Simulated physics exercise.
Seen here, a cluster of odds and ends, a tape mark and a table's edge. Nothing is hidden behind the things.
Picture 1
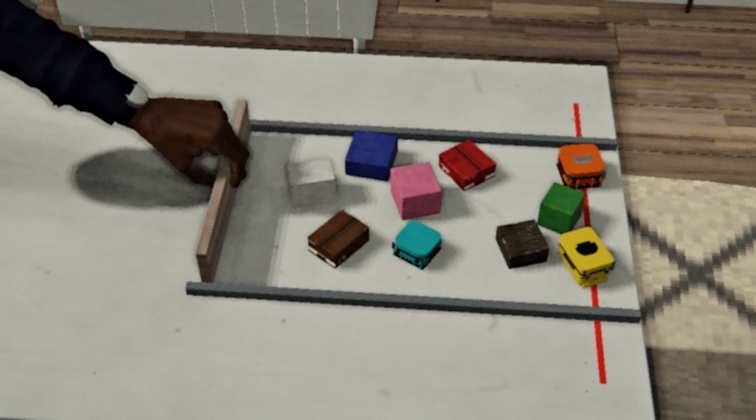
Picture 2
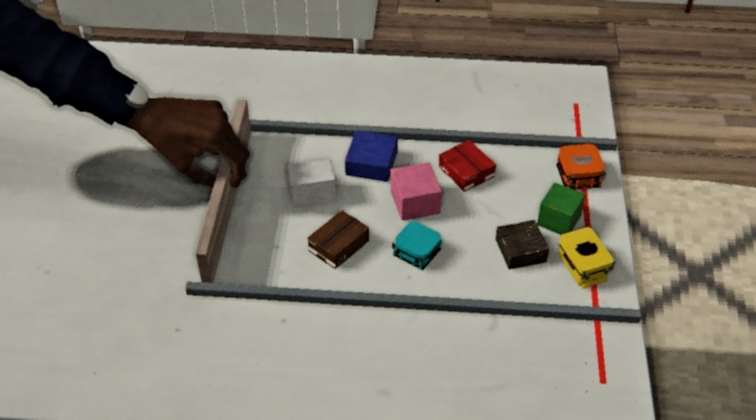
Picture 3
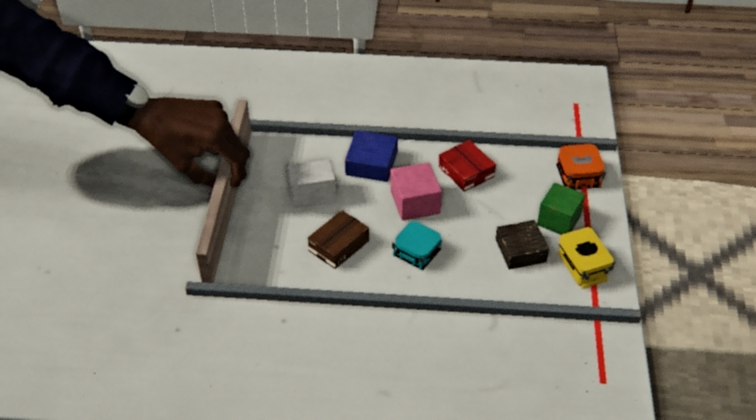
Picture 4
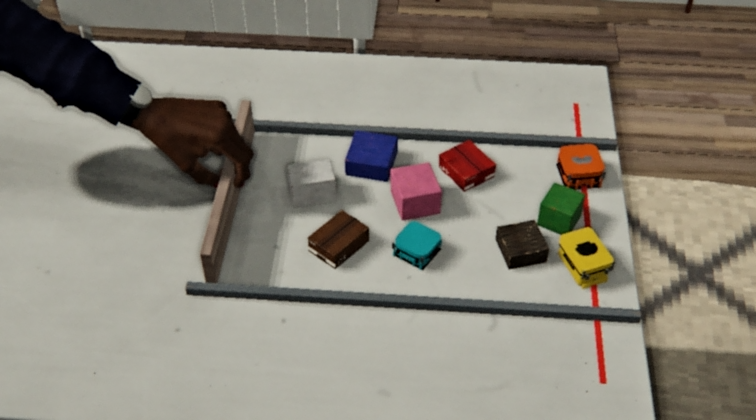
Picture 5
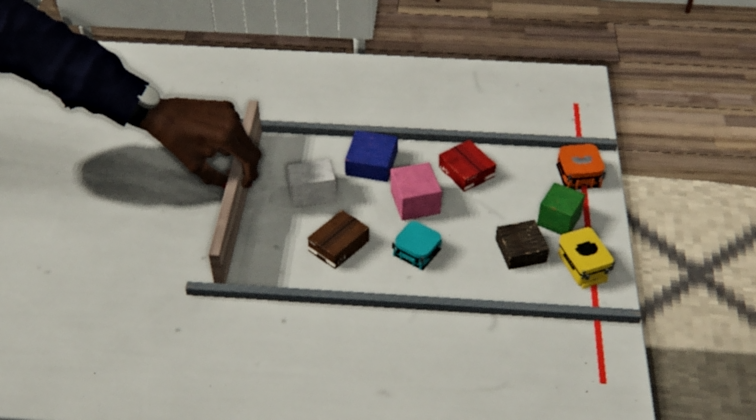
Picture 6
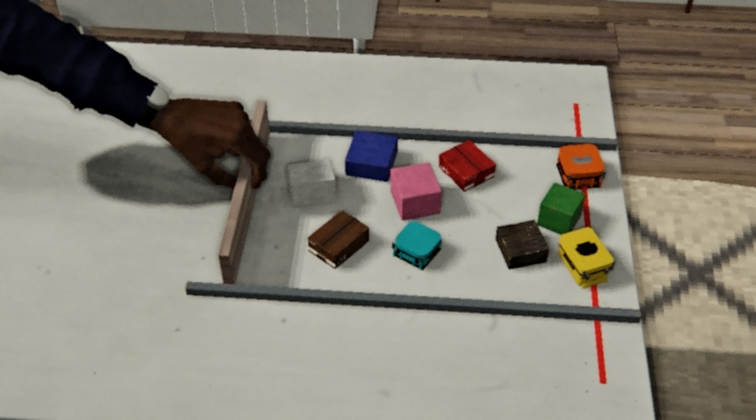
A hand slides a wooden board slightly right toward colorful blocks and small cases.
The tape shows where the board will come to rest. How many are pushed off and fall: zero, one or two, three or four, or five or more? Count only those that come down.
The number that fall off is five or more.
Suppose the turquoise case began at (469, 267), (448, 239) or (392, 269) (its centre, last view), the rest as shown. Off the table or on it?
In turn it remains up; drops off; stays on.
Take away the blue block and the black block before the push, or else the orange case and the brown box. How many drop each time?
First 5, then 5.
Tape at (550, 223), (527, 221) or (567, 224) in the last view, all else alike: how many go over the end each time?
The counts: 4, 3 and 6.
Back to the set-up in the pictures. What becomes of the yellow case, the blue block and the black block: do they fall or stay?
The yellow case is lost, the blue block remains up, the black block is lost.
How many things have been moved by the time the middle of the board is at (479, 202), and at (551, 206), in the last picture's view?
At the one place 10, at the other 10.
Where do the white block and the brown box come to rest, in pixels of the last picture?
The white block stops around (611, 205); the brown box around (610, 245).
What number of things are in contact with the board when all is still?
3 of them.
Soon after, none off yet; orange case at rest near (580, 168); yellow case at rest near (584, 258); green block at rest near (561, 210).
By the end, the number that fall off is five or more; fallen, pink block, turquoise case, red box, black block, green block, yellow case and orange case.
